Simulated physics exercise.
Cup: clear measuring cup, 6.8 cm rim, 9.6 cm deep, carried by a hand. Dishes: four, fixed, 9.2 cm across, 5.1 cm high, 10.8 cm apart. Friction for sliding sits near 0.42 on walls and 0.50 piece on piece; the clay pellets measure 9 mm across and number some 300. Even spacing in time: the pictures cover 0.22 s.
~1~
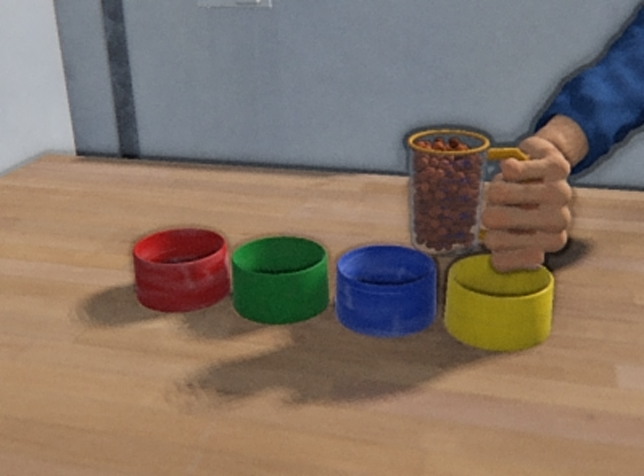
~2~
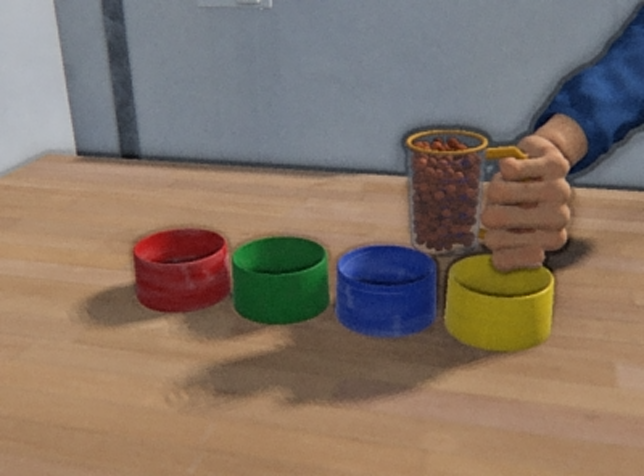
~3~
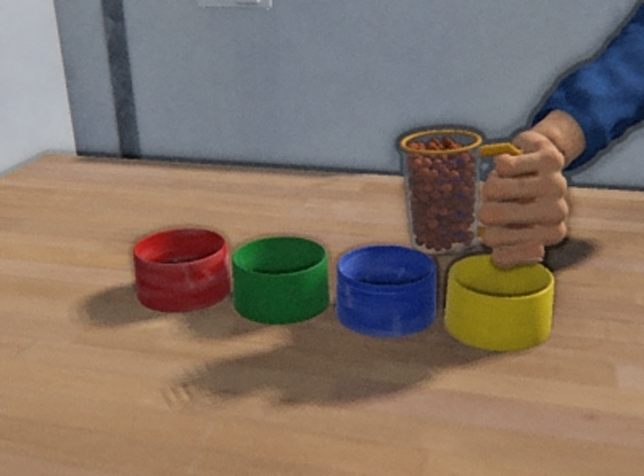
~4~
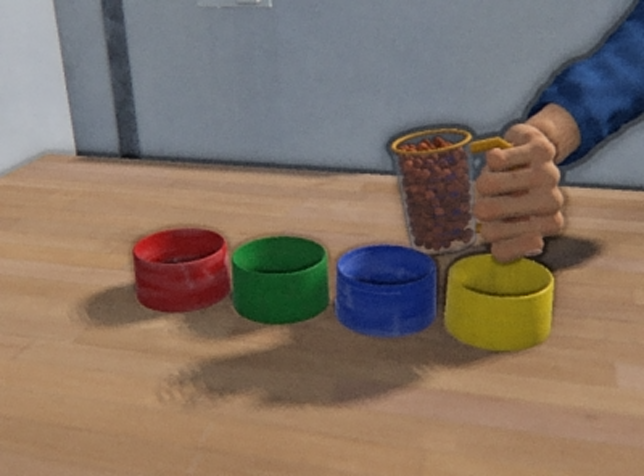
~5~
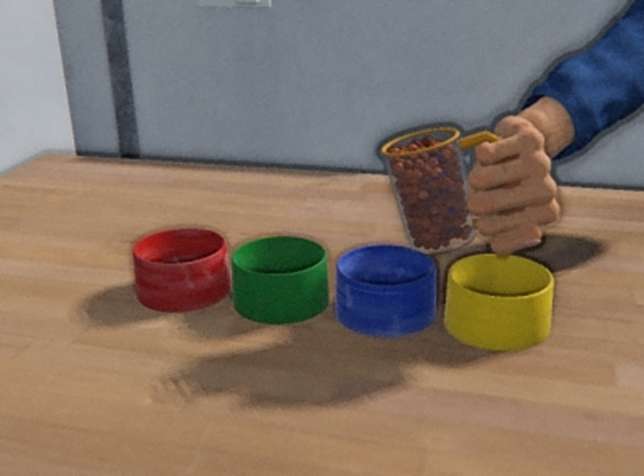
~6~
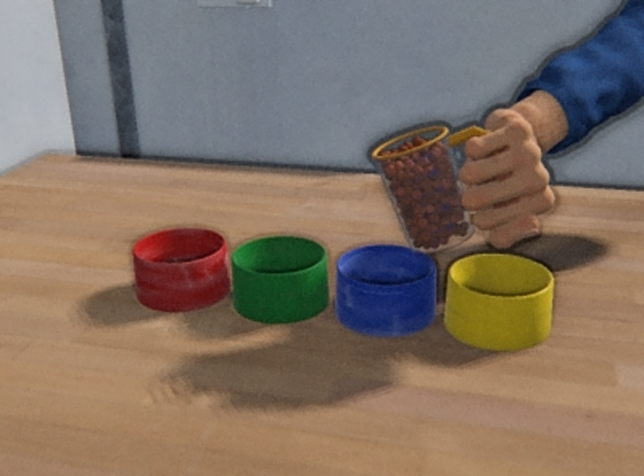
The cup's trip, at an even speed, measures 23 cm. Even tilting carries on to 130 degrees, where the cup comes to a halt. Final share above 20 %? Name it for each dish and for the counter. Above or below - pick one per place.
Red dish: Below; blue dish: Below; green dish: Above; yellow dish: Below; counter: Below.
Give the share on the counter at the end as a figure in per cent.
5 %.
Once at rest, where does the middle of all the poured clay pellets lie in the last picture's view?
Close to pixel (271, 276).
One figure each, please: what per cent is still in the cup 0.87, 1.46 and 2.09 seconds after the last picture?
In order, near 50 %, 0 % and 0 %.
Then, 0.87 s after the last picture, tilt 128 degrees; cup holds 50 %, green 50 %.
Then, 1.46 s after the last picture, tilt 130 degrees; cup holds 0 %, green 95 %.
Then, 2.09 s after the last picture, tilt 130 degrees; cup holds 0 %, green 95 %.
In the end, red 0 %, blue 0 %, green 95 %, yellow 0 %, counter 5 %.
